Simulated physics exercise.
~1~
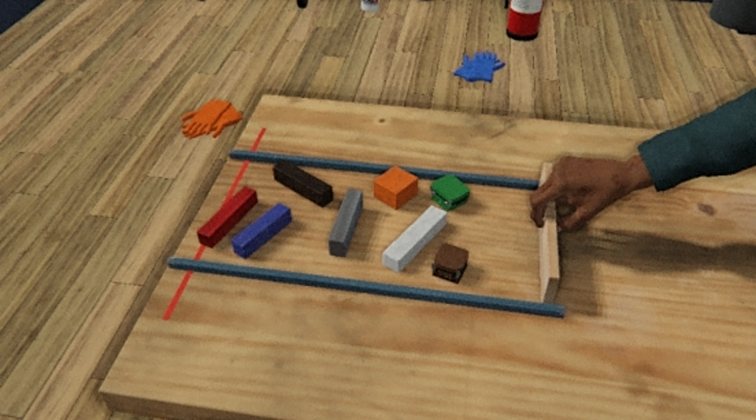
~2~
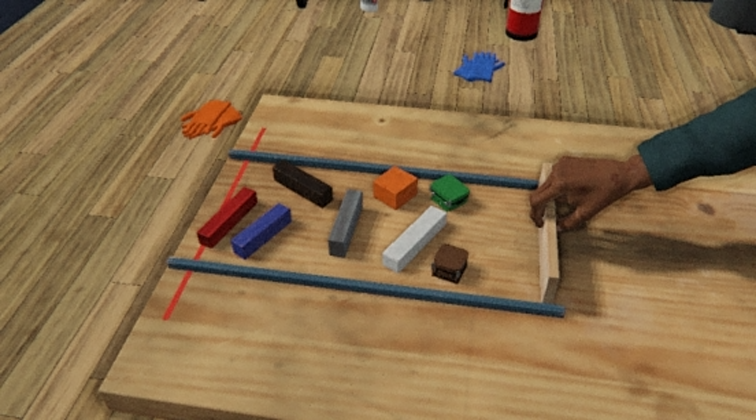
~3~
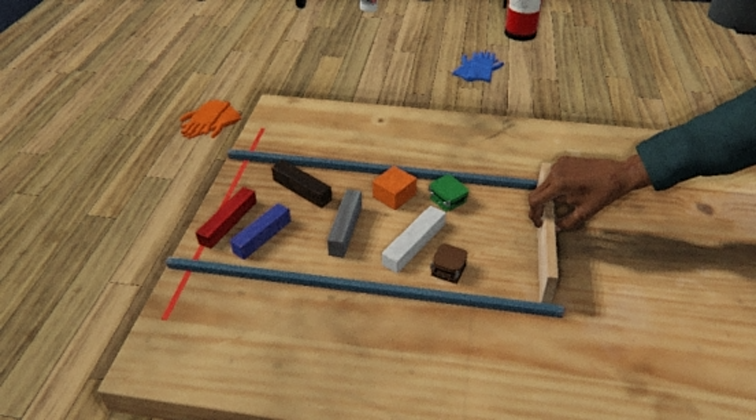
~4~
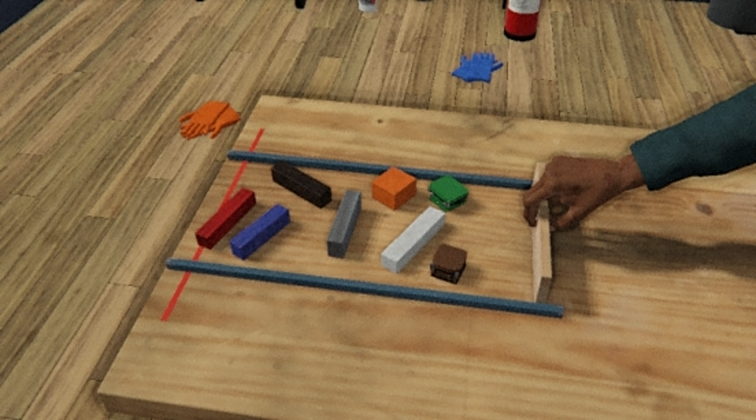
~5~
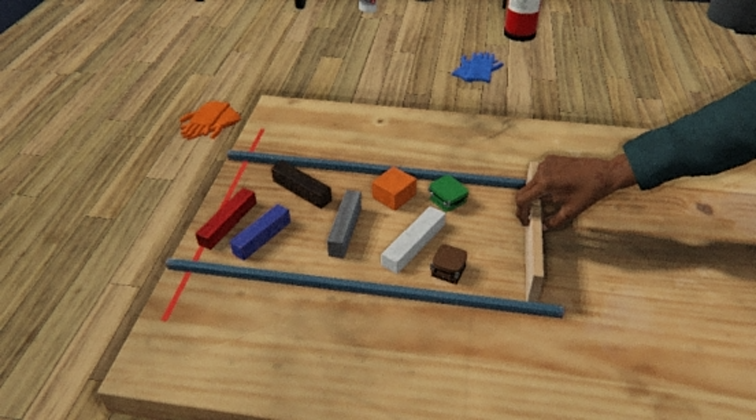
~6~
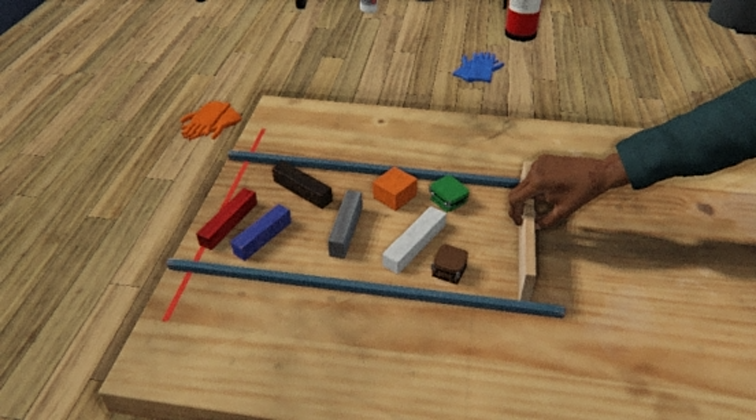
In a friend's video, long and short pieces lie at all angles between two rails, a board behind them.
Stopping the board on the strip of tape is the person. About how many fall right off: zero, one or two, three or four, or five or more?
In this one, a crowd of five or more spills over.
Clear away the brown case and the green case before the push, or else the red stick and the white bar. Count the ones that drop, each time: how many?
The answer is 4 and then 3.
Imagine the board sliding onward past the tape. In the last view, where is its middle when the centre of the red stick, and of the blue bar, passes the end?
Red stick over the end: About (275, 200). Blue bar over the end: About (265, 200).
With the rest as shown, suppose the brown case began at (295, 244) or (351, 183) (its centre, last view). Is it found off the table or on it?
Lab note - brown case, try one ends off, try two ends off.
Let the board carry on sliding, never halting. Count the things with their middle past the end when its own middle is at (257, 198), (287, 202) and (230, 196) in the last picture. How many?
3, 0 and 5.
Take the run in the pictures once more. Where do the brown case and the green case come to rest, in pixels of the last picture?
About (189, 239), and about (228, 165).
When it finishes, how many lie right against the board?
All in all, 2.
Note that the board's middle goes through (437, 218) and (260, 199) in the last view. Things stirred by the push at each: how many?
Counts: 4 and 8.
Early on, none off yet; red stick at rest near (228, 218); blue bar at rest near (262, 232); black bar at rest near (302, 184).
A while later, none off yet; red stick at rest near (228, 218); blue bar at rest near (262, 232); black bar travelled a little near (285, 185).
Further along, none off yet; red stick leaning a little near (185, 211); blue bar travelled about its own width near (191, 219); black bar travelled about its own width near (213, 177).
Finally, the number that fall off is five or more; lost, white bar, orange block, grey stick, black bar, blue bar and red stick.
